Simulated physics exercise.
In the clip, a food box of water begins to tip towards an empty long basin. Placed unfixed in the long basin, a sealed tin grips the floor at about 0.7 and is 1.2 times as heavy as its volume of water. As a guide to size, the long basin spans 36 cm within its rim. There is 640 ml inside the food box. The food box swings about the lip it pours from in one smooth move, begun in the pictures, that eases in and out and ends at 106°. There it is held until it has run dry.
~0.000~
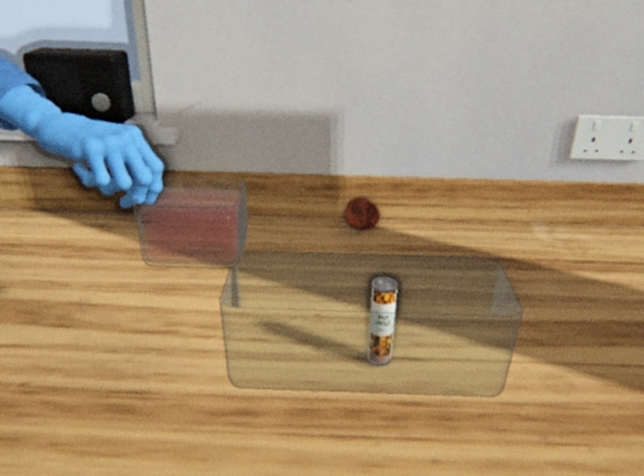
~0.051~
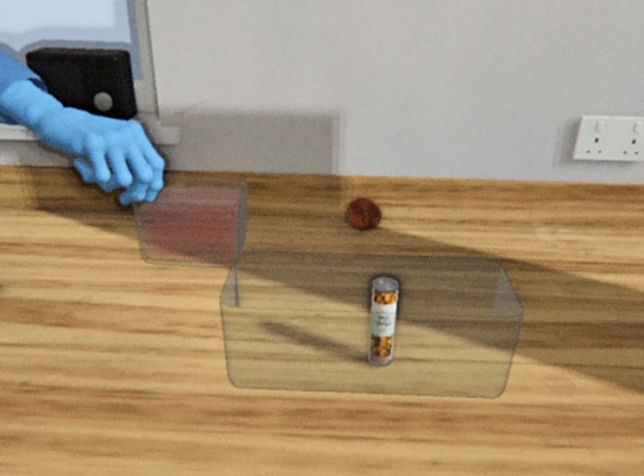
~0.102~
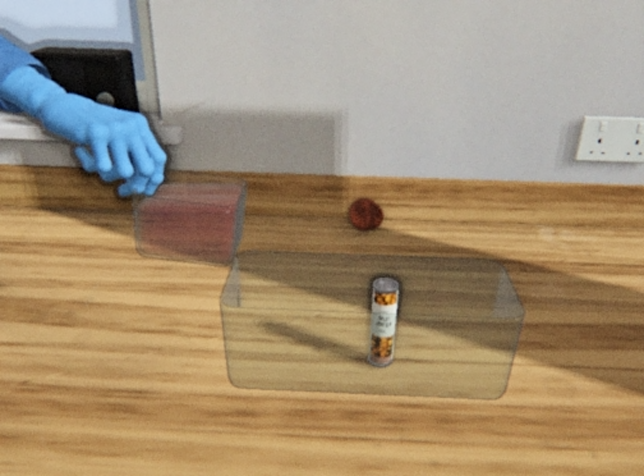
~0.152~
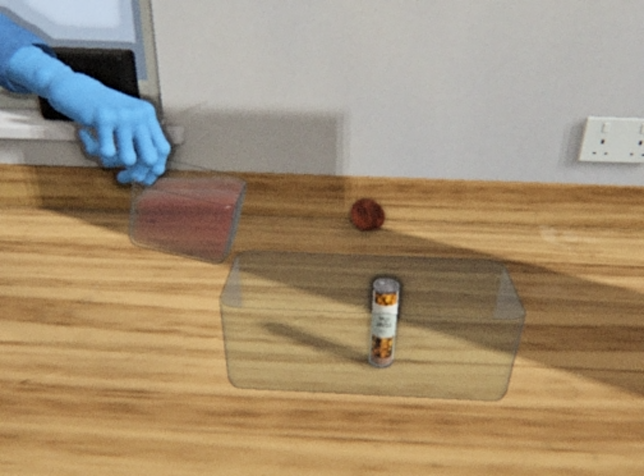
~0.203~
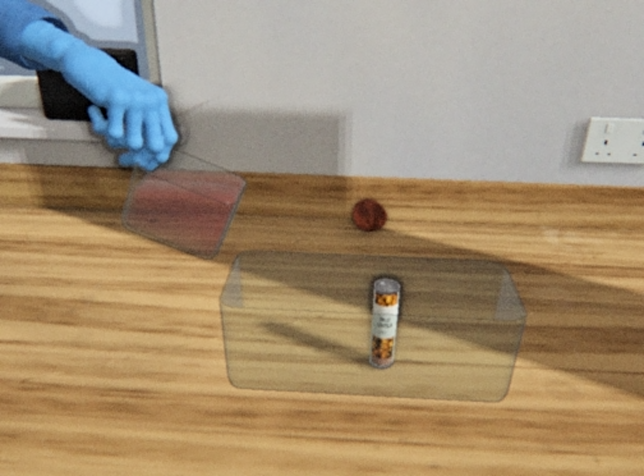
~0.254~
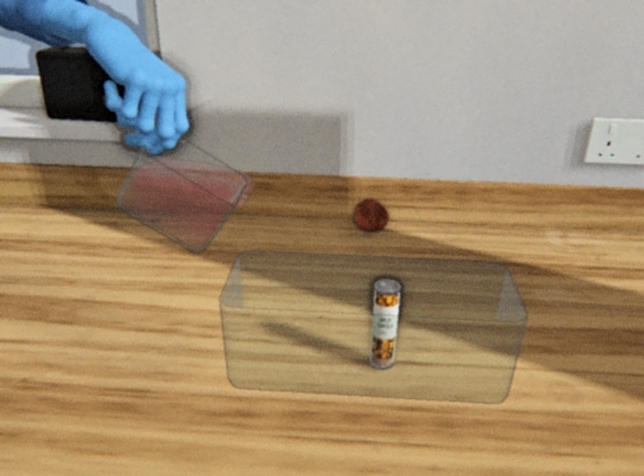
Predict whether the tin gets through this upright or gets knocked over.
Upright.
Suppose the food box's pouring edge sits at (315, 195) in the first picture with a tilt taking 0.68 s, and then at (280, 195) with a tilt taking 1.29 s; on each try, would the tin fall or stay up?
Run one: It does not tip. Run two: It does not tip.
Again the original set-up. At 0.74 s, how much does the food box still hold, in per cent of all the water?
About 5 per cent.
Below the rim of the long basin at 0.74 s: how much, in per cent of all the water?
82 per cent or thereabouts.
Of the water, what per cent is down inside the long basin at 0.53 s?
Roughly 14 per cent.
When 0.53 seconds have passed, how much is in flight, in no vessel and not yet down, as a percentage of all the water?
Some 46 per cent, I reckon.
After 0.53 s the tilt is 94° and 41 per cent is still to pour; the tin stands where it began.
After 0.74 s the tilt is 106° and 5 per cent is still to pour; the tin stands where it began.
After 0.95 s the tilt is 106° and 0 per cent is still to pour; the tin stands where it began.
After 1.18 s the tilt is 106° and 0 per cent is still to pour; the tin stands where it began.
In the end the tin stands where it began.
